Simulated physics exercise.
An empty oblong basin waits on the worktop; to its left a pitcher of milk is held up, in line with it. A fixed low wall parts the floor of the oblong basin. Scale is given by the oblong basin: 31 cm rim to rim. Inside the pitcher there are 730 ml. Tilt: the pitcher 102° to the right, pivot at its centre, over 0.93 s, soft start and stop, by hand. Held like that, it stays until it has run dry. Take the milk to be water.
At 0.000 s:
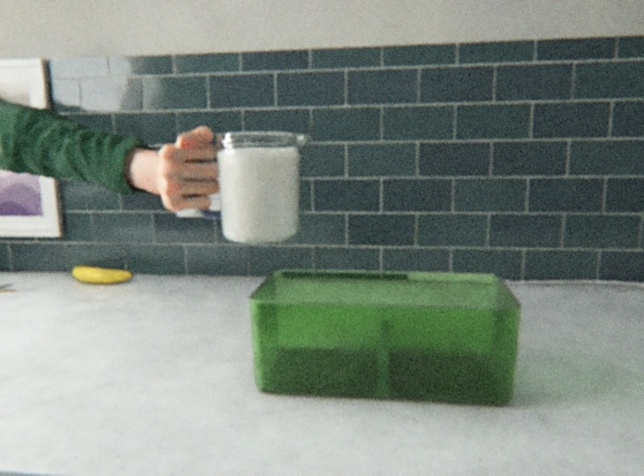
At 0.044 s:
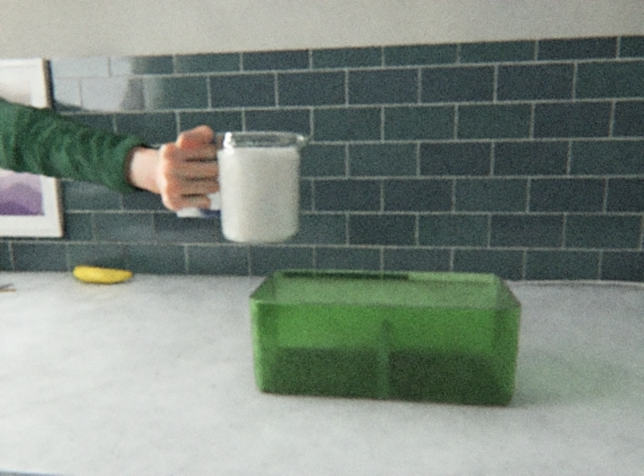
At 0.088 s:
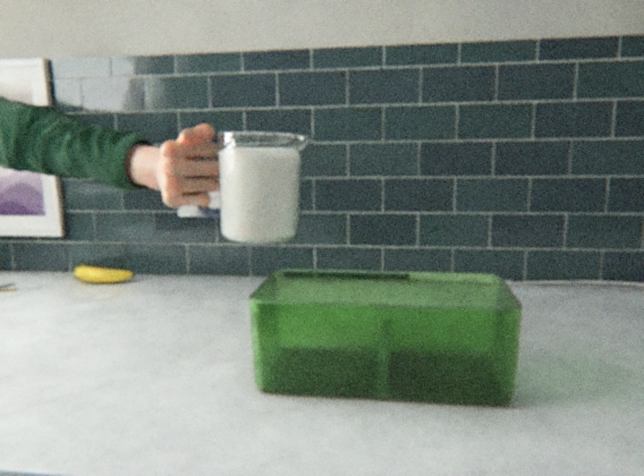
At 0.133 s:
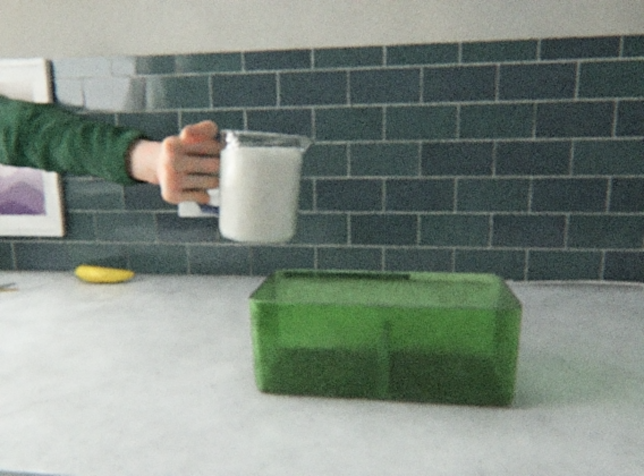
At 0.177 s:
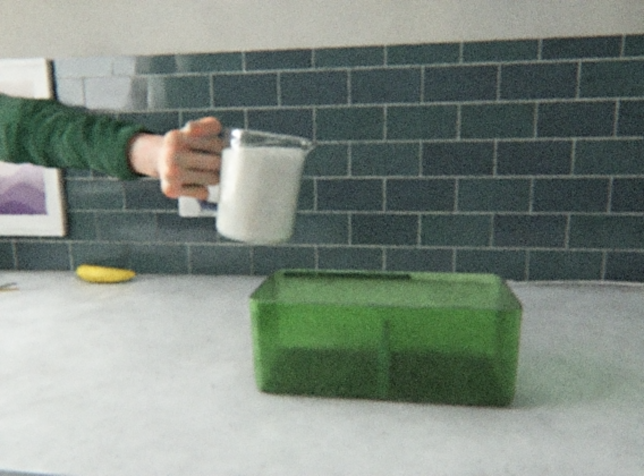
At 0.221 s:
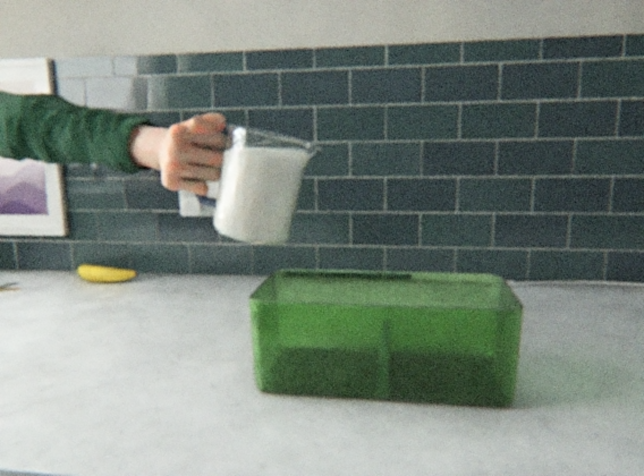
A hand slowly tilts a pitcher of milk rightward above an empty green basin.
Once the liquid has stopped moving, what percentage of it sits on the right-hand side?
About 22 per cent.
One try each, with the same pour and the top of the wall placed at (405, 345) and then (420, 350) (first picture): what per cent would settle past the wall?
In order, 5 and 10 per cent.
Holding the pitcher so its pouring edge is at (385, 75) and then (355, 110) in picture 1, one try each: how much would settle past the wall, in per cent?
About 80 %, then about 95 %.
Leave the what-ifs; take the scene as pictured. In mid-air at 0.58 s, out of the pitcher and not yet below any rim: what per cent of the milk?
I'd put it at about 14 percent.
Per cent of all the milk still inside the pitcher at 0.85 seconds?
About 32 percent.
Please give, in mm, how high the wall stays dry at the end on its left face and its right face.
Roughly 18 mm on the left side and roughly 36 mm on the right.
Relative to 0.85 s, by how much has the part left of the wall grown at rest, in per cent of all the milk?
It comes to about 42 per cent.
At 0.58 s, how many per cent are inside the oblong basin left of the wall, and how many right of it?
I'd say about 3 left and about 2 right.
Then, 0.58 s in, the tilt is 71° and 81 per cent is still to pour, 3 is left of the wall and 2 right of it.
Then, 0.85 s in, the tilt is 100° and 31 per cent is still to pour, 33 is left of the wall and 17 right of it.
Then, 1.13 s in, the tilt is 102° and 5 per cent is still to pour, 68 is left of the wall and 20 right of it.
Then, 1.43 s in, the tilt is 102° and 0 per cent is still to pour, 75 is left of the wall and 22 right of it.
Finally, 75 per cent lies left of the wall, 22 right of it and 3 outside.
